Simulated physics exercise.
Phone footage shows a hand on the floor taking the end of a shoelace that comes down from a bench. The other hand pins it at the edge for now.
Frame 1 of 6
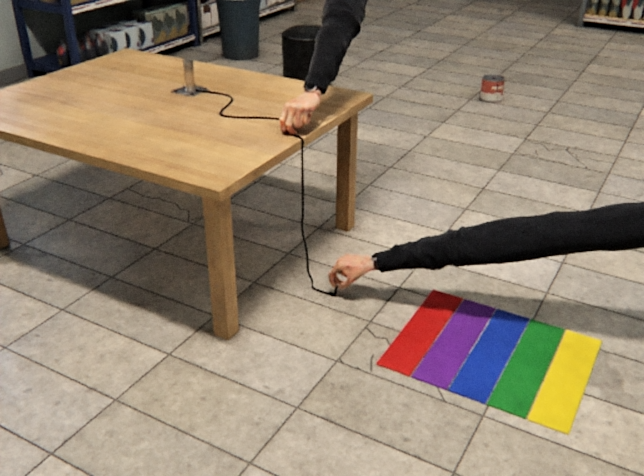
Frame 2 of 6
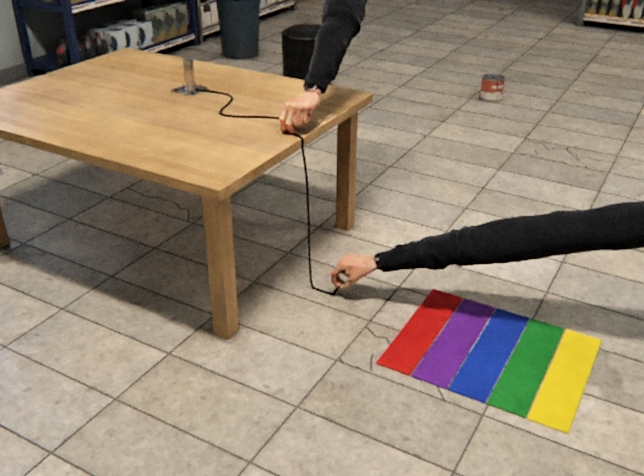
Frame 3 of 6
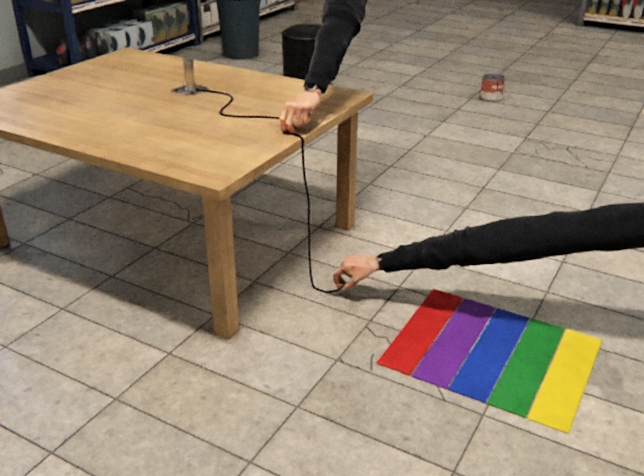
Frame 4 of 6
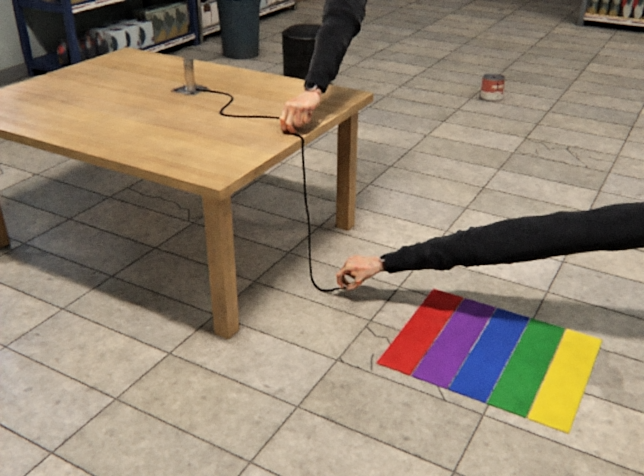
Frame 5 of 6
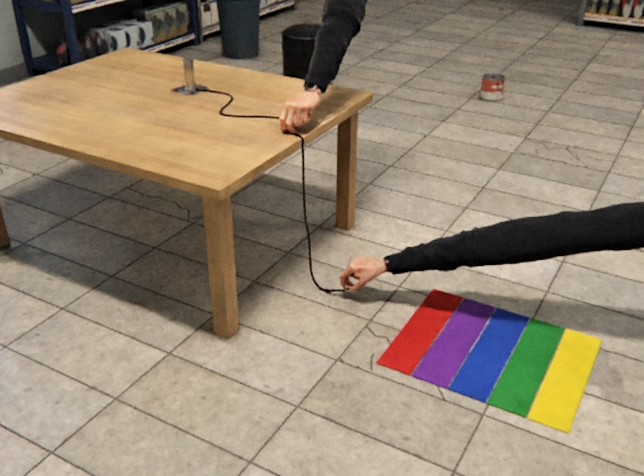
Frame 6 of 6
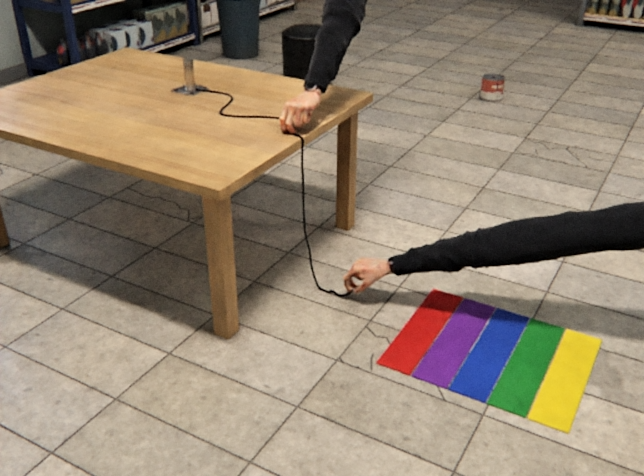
On a tiled floor beside a wooden table, a hand held the end of a dark cord and shifted it slightly right toward colored strips, while another hand pressed the cord at the table's edge.
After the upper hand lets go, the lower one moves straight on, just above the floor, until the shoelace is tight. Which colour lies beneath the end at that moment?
Blue.
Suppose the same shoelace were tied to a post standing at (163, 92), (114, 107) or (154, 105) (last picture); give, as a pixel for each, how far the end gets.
Try 1 about (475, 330), try 2 about (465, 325), try 3 about (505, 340).
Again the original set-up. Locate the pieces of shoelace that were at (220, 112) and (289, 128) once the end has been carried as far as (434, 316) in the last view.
They move to (254, 112) and (310, 154) respectively.
Early on, end near (434, 316); over red.
Midway, end near (474, 329); over purple.
At the end of the slack, end near (498, 337); over blue. It gets as far as the blue strip.
